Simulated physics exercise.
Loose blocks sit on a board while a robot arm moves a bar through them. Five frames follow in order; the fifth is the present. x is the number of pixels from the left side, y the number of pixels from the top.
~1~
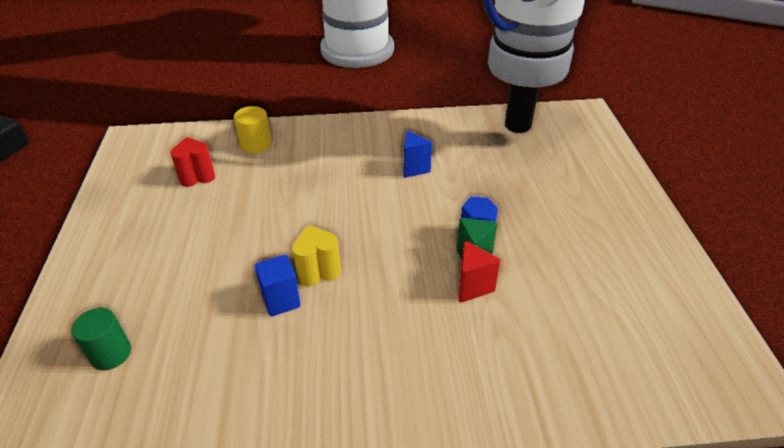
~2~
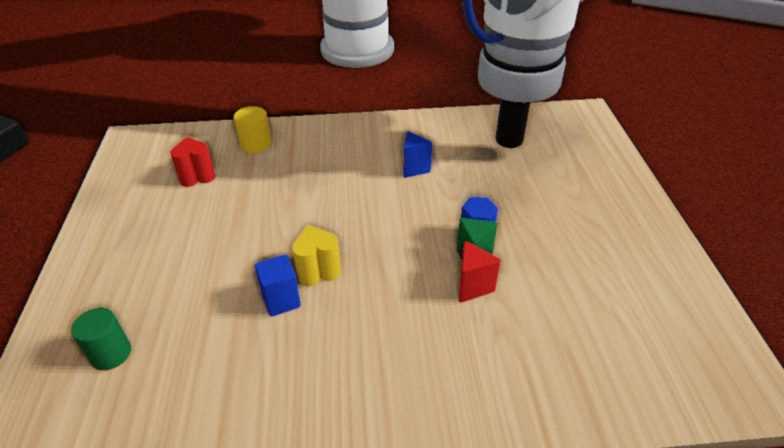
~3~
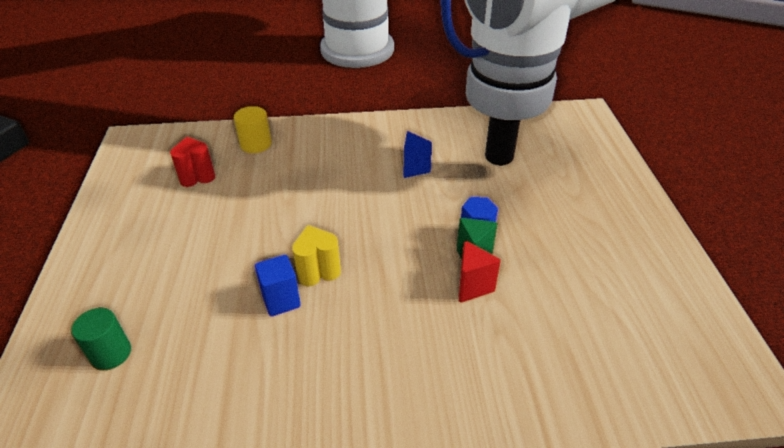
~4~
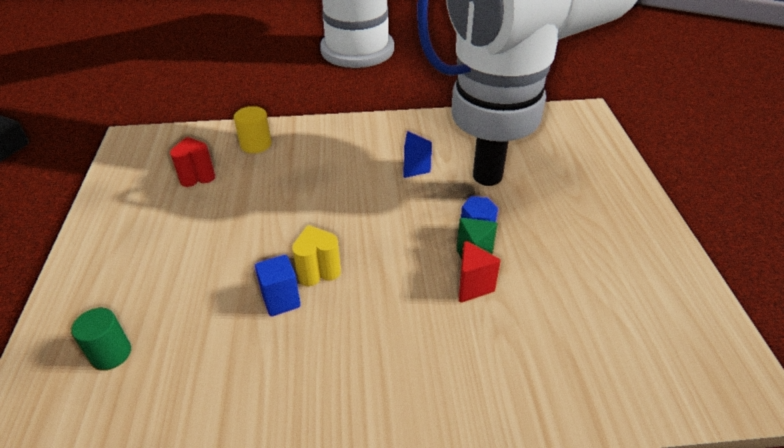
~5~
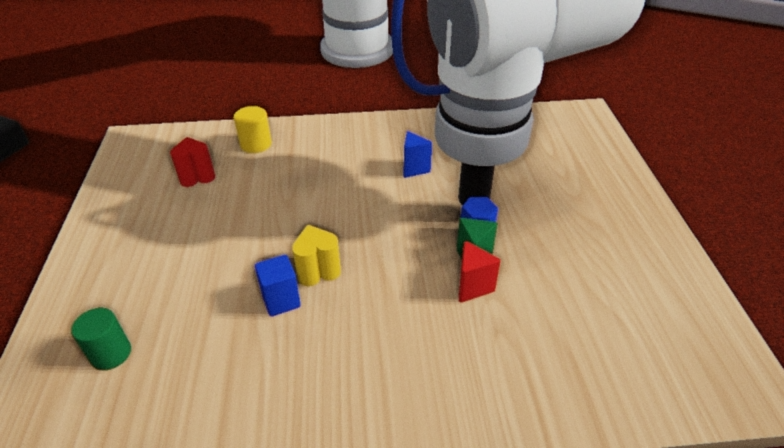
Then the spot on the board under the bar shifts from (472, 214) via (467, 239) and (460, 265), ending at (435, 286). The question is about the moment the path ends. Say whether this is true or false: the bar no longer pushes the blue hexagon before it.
The claim holds.
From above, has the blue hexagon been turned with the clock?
I'd say no.
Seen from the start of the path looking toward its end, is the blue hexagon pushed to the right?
Short answer: No.
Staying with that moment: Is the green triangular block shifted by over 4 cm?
Short answer: Yes.
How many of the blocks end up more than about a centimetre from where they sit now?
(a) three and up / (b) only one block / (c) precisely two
a.
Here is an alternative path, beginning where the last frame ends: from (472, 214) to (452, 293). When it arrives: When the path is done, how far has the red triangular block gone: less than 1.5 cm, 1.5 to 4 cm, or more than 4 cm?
Distance: More than 4 cm.
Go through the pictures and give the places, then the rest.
Tip of the bar at (518, 127), middles of tops, red triangular block at (477, 257), green triangular block at (477, 227), blue hexagon at (480, 207), in the first frame.
Bar at (509, 141), nothing pushed, in the second frame.
Bar at (499, 158), nothing pushed, in the third frame.
Bar at (487, 178), nothing pushed, in the fourth frame.
Bar at (474, 201), red triangular block at (477, 257), green triangular block at (477, 227), blue hexagon at (480, 207), in the fifth frame.
On the path given first. One third of the way, bar at (469, 226); red triangular block at (476, 275), turned 15° clockwise; green triangular block at (484, 252), turned 20° anticlockwise; blue hexagon at (479, 231).
Two thirds of the way, bar at (461, 251); red triangular block at (473, 293); green triangular block at (496, 280), turned 35° anticlockwise; blue hexagon at (479, 258), turned 35° anticlockwise.
At the end, bar at (436, 272); red triangular block at (473, 296); green triangular block at (501, 287), turned 30° anticlockwise; blue hexagon at (480, 264), turned 50° anticlockwise.
